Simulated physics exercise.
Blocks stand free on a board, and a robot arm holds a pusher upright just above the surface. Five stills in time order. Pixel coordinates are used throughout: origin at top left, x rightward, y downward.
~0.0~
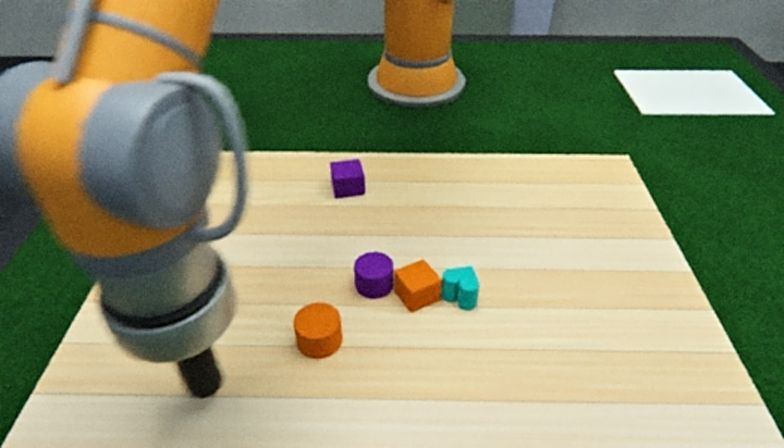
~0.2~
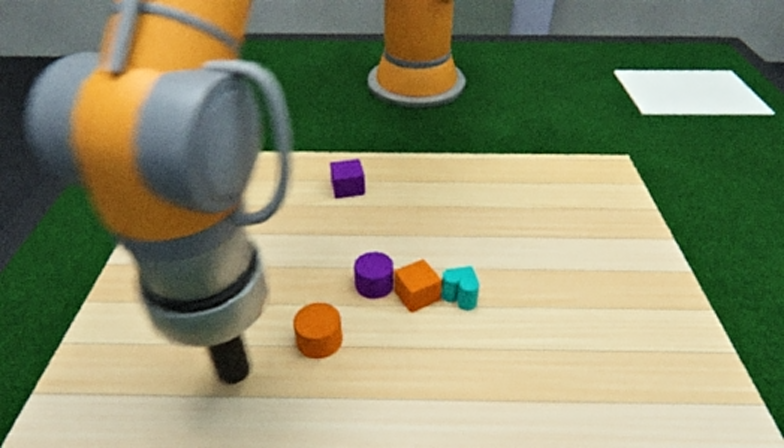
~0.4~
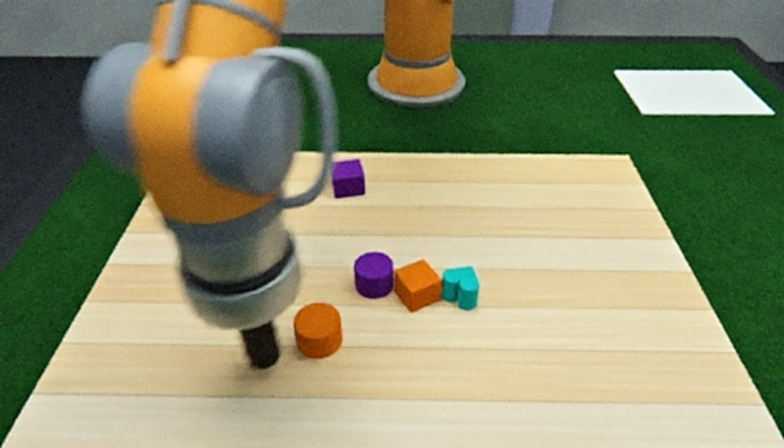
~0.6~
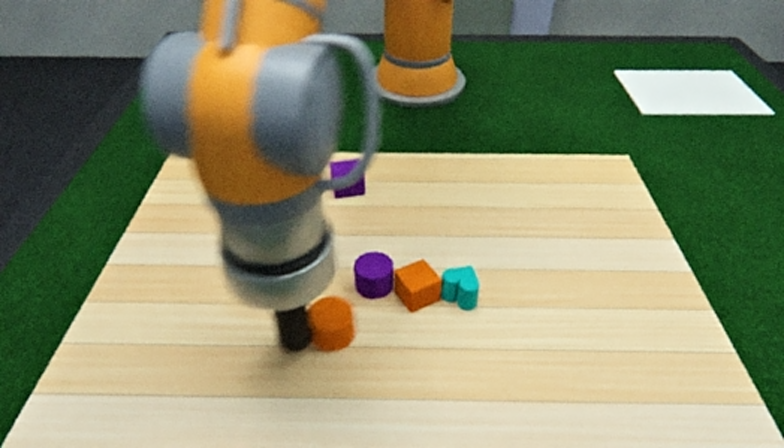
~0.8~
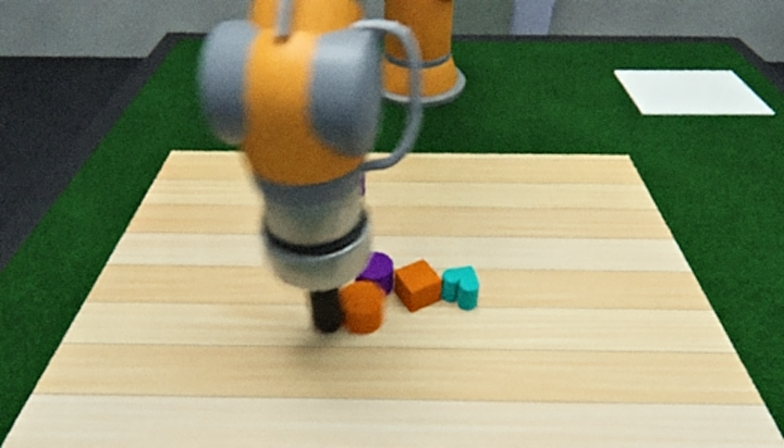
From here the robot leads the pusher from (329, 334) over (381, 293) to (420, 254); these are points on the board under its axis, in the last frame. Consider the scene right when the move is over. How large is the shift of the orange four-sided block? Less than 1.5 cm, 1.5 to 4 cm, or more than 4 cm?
Over 4 cm.
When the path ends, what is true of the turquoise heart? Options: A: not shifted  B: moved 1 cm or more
The correct letter is B.
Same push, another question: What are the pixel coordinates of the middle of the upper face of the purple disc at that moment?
The middle of the upper face of the purple disc will lie at about (398, 218) in the picture.
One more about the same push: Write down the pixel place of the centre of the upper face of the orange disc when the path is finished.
Pixel (455, 242).
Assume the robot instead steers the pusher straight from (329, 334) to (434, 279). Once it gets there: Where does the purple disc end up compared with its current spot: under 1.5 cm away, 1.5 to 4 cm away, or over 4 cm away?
Goes 1.5 to 4 cm.
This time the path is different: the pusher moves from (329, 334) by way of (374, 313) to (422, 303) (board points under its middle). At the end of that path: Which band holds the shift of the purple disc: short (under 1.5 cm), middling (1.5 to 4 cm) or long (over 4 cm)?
It will move between 1.5 and 4 cm.
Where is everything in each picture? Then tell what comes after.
The first frame shows pusher tip (205, 384); block tops, orange disc (317, 319); purple disc (374, 264); orange four-sided block (418, 274); turquoise heart (463, 276).
The second frame shows pusher (234, 371); blocks unchanged.
The third frame shows pusher (264, 356); blocks unchanged.
The fourth frame shows pusher (296, 340); orange disc (331, 312).
The fifth frame shows pusher (328, 323); orange disc (362, 297); purple disc (374, 264); orange four-sided block (418, 274); turquoise heart (463, 276).
On the path given first. One third of the way, pusher (365, 295); orange disc (400, 275); purple disc (388, 247); orange four-sided block (439, 268), turned 15° clockwise; turquoise heart (480, 275).
Two thirds of the way, pusher (397, 268); orange disc (433, 256); purple disc (393, 235); orange four-sided block (472, 262), turned 45° clockwise; turquoise heart (508, 278).
At the end, pusher (421, 243); orange disc (455, 242); purple disc (398, 218); orange four-sided block (484, 262), turned 70° clockwise; turquoise heart (515, 281).
